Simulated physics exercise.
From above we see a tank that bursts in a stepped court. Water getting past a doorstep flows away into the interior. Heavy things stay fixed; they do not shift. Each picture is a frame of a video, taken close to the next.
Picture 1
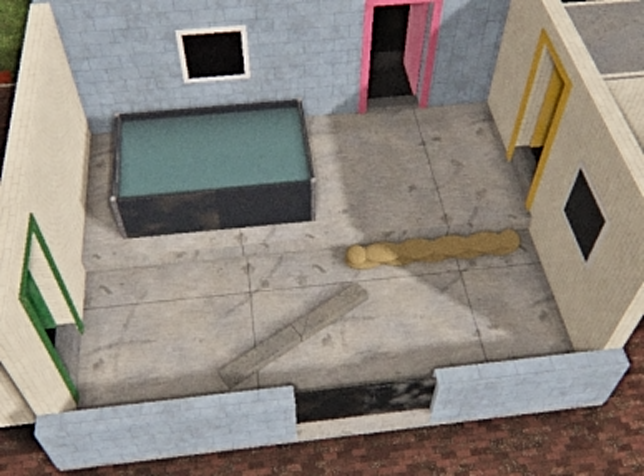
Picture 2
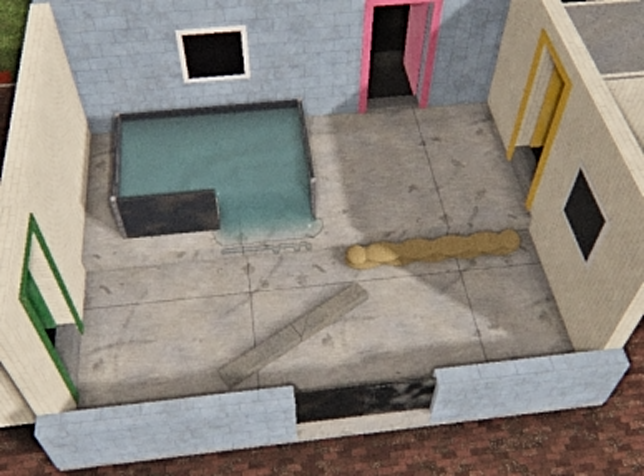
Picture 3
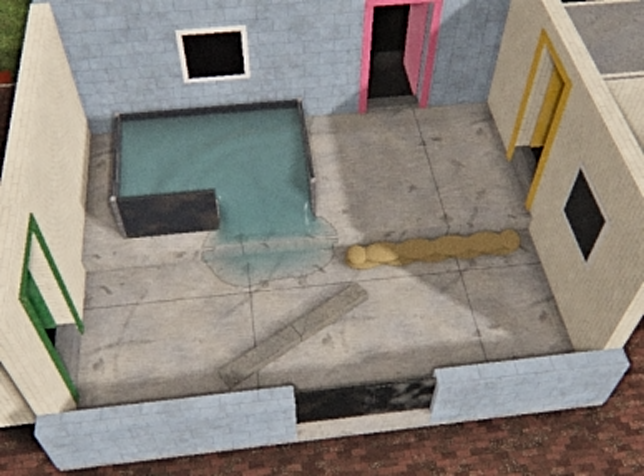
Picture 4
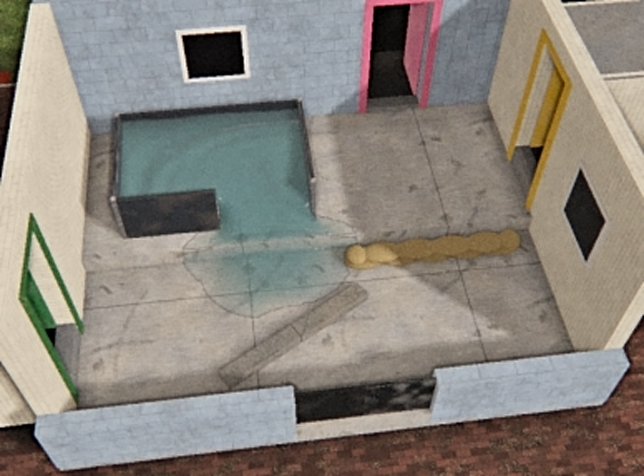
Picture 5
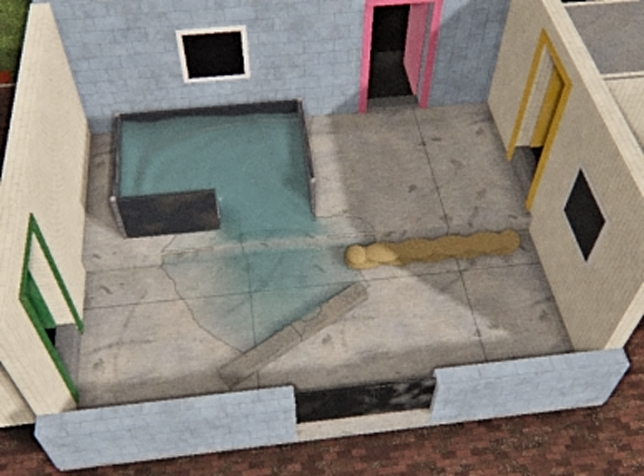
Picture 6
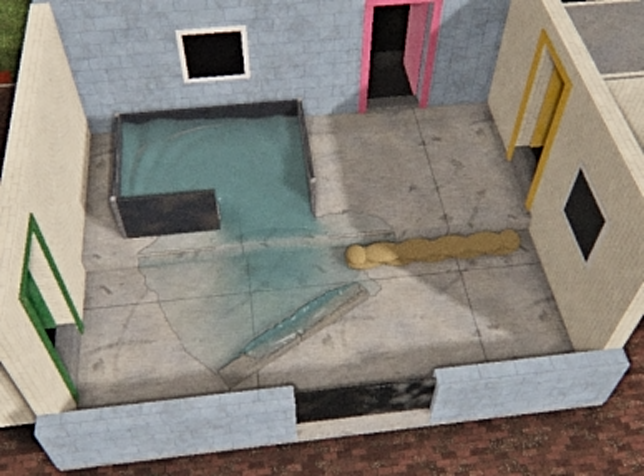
Teal water pouring from a gap in a dark open tank, spreading across a grey walled courtyard floor to a slanted beam.
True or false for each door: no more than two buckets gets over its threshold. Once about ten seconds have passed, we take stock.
The yellow door - true; the green door - true; the pink door - true.
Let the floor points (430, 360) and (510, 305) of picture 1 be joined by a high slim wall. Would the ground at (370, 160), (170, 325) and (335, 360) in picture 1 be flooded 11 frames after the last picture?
Taking them in order, I'd say parched, parched and soaked.
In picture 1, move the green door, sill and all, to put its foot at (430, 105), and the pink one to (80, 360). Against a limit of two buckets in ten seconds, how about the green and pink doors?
In short: The green door is under; the pink door lets more in.
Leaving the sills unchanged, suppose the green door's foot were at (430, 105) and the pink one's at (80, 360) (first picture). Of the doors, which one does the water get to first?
I'd go with the pink-painted one.
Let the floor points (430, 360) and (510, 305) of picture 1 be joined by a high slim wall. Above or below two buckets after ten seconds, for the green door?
The green door falls short of the threshold.
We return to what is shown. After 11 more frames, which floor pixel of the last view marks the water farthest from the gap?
About (585, 378).
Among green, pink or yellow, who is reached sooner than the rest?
Going by the pictures, it would be the one in green.
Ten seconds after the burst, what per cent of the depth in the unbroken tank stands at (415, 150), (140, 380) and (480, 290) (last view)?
Around 0, 18 and 25 percent, in that order.
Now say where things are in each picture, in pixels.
Still water in the open tank at (213, 151), in the first frame.
The front is at (319, 221), out from the gap at (265, 212), in the second frame.
The front is at (330, 236), out from the gap at (265, 213), in the third frame.
Water pours out at (265, 214) and has run to (248, 311), in the fourth frame.
Water pours out at (265, 214) and has run to (251, 350), in the fifth frame.
Water pours out at (265, 213) and has run to (220, 369), in the sixth frame.
A moment on, water covers 30 % of the floor; the yellow door not reached, the green door not reached, the pink door not reached.
Next, water covers 50 % of the floor; the yellow door not reached, the green door wet at the sill, nothing in, the pink door not reached.
Then, water covers 60 % of the floor; the yellow door not reached, the green door wet at the sill, nothing in, the pink door not reached.
Later, water covers 60 % of the floor; the yellow door not reached, the green door wet at the sill, nothing in, the pink door not reached.
In the end, water covers 55 % of the floor; the yellow door not reached, the green door wet at the sill, nothing in, the pink door not reached.
